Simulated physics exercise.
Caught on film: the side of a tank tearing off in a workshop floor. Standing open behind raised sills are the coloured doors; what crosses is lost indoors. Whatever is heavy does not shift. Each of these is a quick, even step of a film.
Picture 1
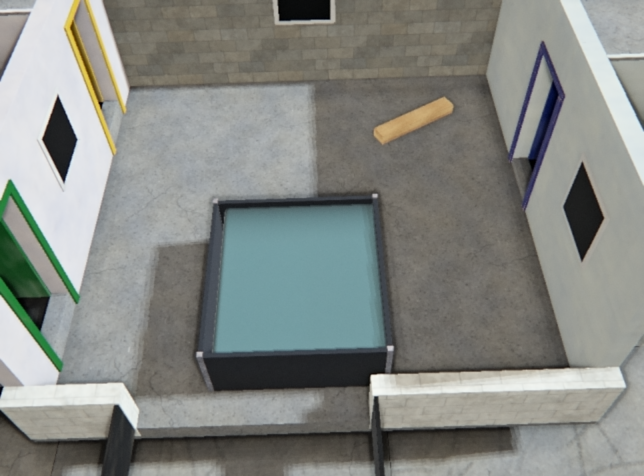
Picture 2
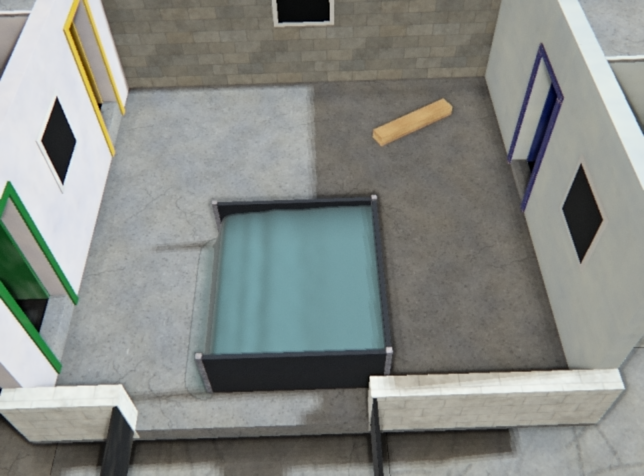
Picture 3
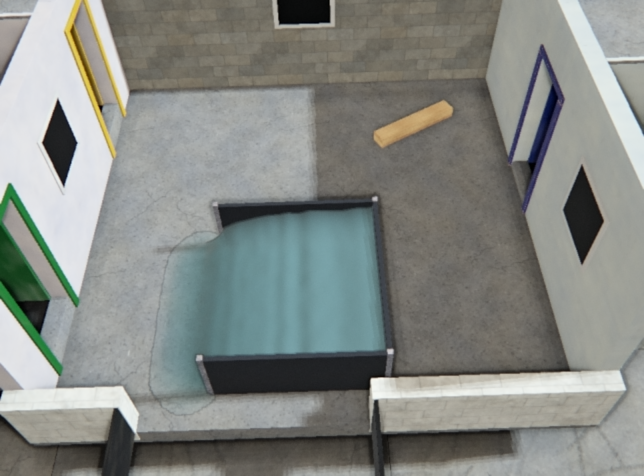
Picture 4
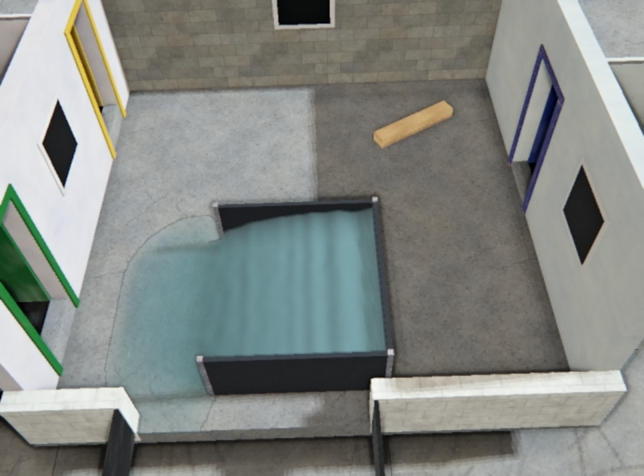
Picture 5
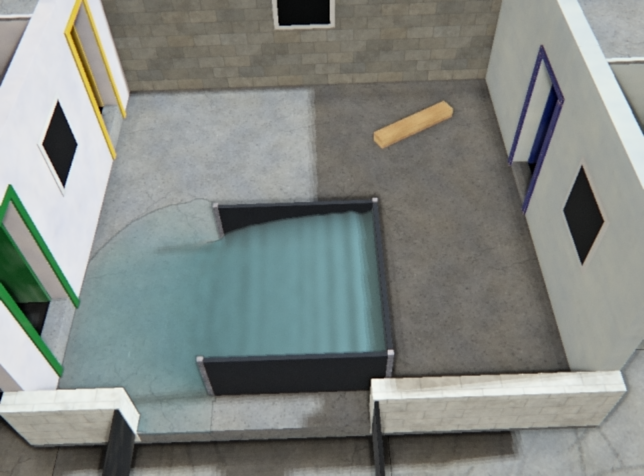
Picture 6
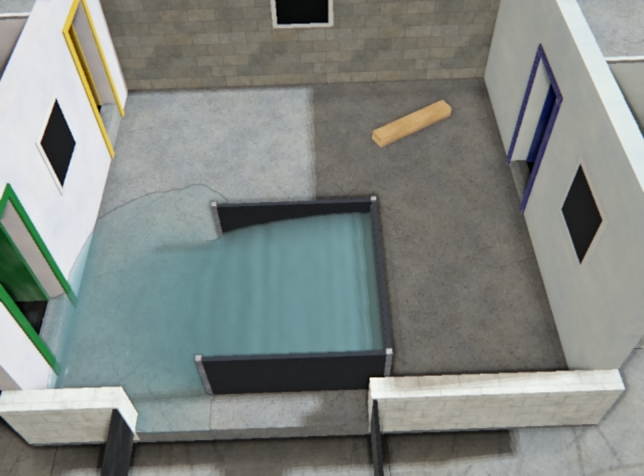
Teal water pouring from the open left side of a dark square tank, spreading across the grey floor to the green-framed doorway.
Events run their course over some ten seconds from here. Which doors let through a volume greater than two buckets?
Checking each one: The blue door lets through less or just two; the green door lets through more; the yellow door lets through less or just two.
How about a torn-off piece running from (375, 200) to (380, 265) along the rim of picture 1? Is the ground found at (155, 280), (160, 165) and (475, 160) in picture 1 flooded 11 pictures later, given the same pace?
Bone-dry, bone-dry, submerged.
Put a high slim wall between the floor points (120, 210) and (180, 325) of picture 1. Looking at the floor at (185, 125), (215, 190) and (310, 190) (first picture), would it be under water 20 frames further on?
Submerged, submerged, untouched.
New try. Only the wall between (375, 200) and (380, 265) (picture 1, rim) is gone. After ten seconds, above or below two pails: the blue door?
Here the blue door overshoots.
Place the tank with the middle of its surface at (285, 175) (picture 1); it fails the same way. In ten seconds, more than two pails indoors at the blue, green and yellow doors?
Note: Blue does not reach it; green does not reach it; yellow does not reach it.
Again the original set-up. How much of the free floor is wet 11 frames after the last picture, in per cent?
30 %, roughly.
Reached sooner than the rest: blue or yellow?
My pick is the one in yellow.
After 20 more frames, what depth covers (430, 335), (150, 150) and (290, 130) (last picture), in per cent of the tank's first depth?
The three come to some 0, 14 and 2 per cent respectively.
A moment on, water covers 20 % of the floor; the blue door not reached, the green door far over two buckets in, the yellow door not reached.
Next, water covers 30 % of the floor; the blue door not reached, the green door far over two buckets in, the yellow door wet at the sill, nothing in.
Then, water covers 50 % of the floor; the blue door not reached, the green door far over two buckets in, the yellow door wet at the sill, nothing in.
Later, water covers 65 % of the floor; the blue door wet at the sill, nothing in, the green door far over two buckets in, the yellow door wet at the sill, nothing in.
In the end, water covers 95 % of the floor; the blue door wet at the sill, nothing in, the green door far over two buckets in, the yellow door wet at the sill, nothing in.
